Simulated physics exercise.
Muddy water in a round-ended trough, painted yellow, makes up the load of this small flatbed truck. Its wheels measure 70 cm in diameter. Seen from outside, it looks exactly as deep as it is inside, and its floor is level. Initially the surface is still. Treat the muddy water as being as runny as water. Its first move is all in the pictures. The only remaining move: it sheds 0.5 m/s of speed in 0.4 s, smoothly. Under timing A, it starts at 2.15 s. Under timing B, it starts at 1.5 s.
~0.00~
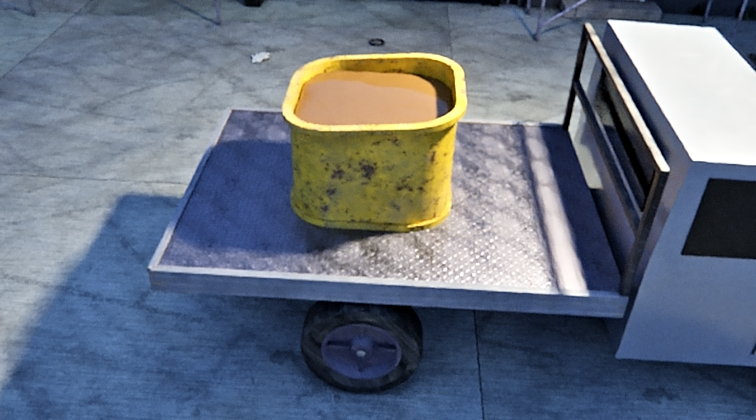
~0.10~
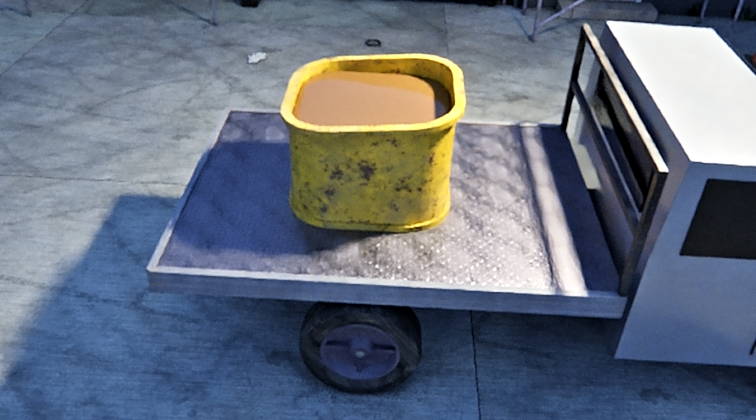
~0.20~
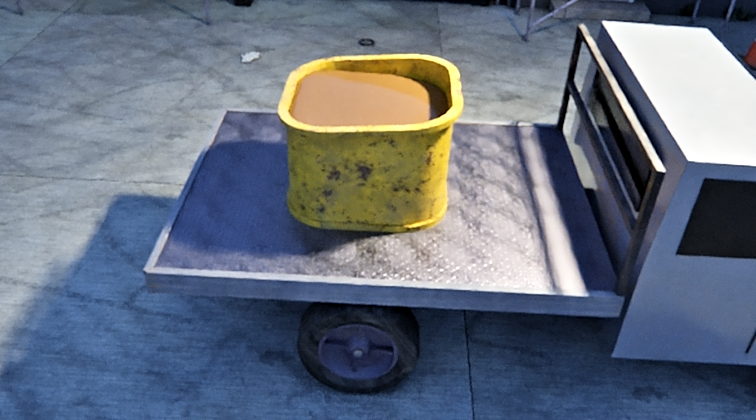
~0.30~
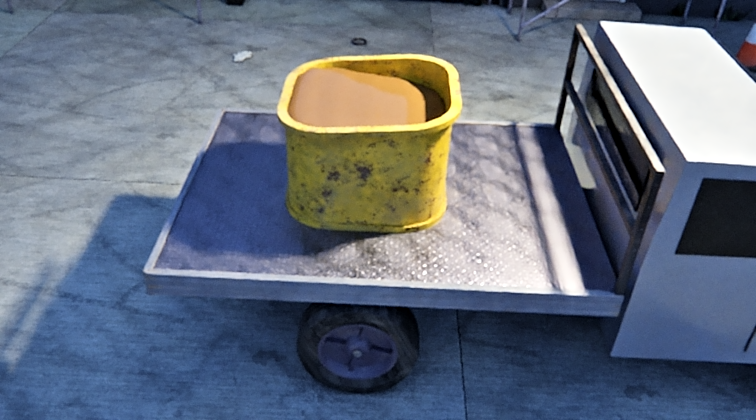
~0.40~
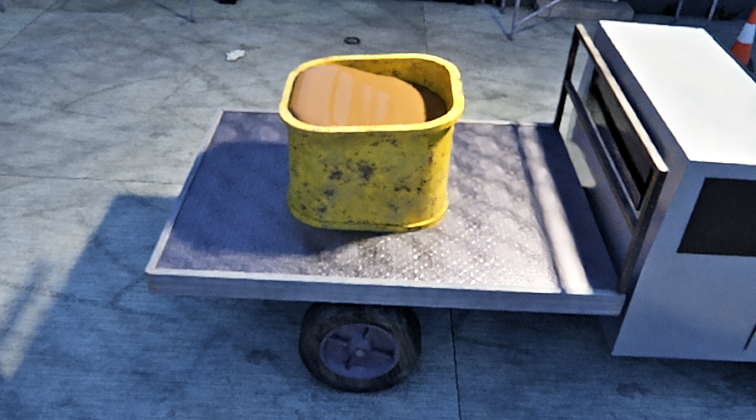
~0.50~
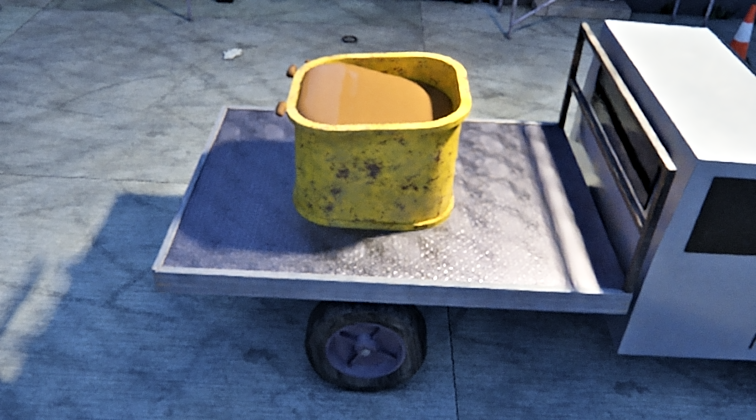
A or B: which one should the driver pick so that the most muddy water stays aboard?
I would pick A.
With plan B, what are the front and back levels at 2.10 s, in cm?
The front reads 66 cm and the back 42 cm.
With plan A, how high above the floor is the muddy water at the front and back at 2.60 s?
Front 56 cm, back 50 cm.
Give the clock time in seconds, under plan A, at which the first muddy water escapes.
I'd put it close to 1.9 seconds.
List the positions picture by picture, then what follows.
The muddy water reaches (431, 83) at the front end; it reaches (325, 77) at the back end; no slope yet; the front is on the right, levels are read along the far wall; a wheel hub at (361, 358), in the first frame.
The muddy water reaches (430, 84) at the front end; it reaches (323, 78) at the back end; no slope yet, in the second frame.
The muddy water reaches (427, 85) at the front end; it reaches (320, 78) at the back end; hardly any slope, in the third frame.
The muddy water reaches (425, 91) at the front end; it reaches (318, 71) at the back end; it is heaped 9° towards the back, in the fourth frame.
The muddy water reaches (425, 94) at the front end; it reaches (320, 67) at the back end; it is heaped 13° towards the back, in the fifth frame.
The muddy water reaches (431, 93) at the front end; it reaches (326, 65) at the back end; it is heaped 13° towards the back; a wheel hub at (366, 357), in the sixth frame.
For plan A, At 2.60 s it stands 49 cm high behind and 56 cm in front; 1 per cent has gone over the back.
For plan A, At 5.53 s 1 per cent has gone over the back, 2 of 379 litres.
For plan B, At 2.10 s it stands 41 cm high behind and 65 cm in front; all of it is still inside.
For plan B, At 4.89 s 3 per cent has gone over the back, 13 of 379 litres.
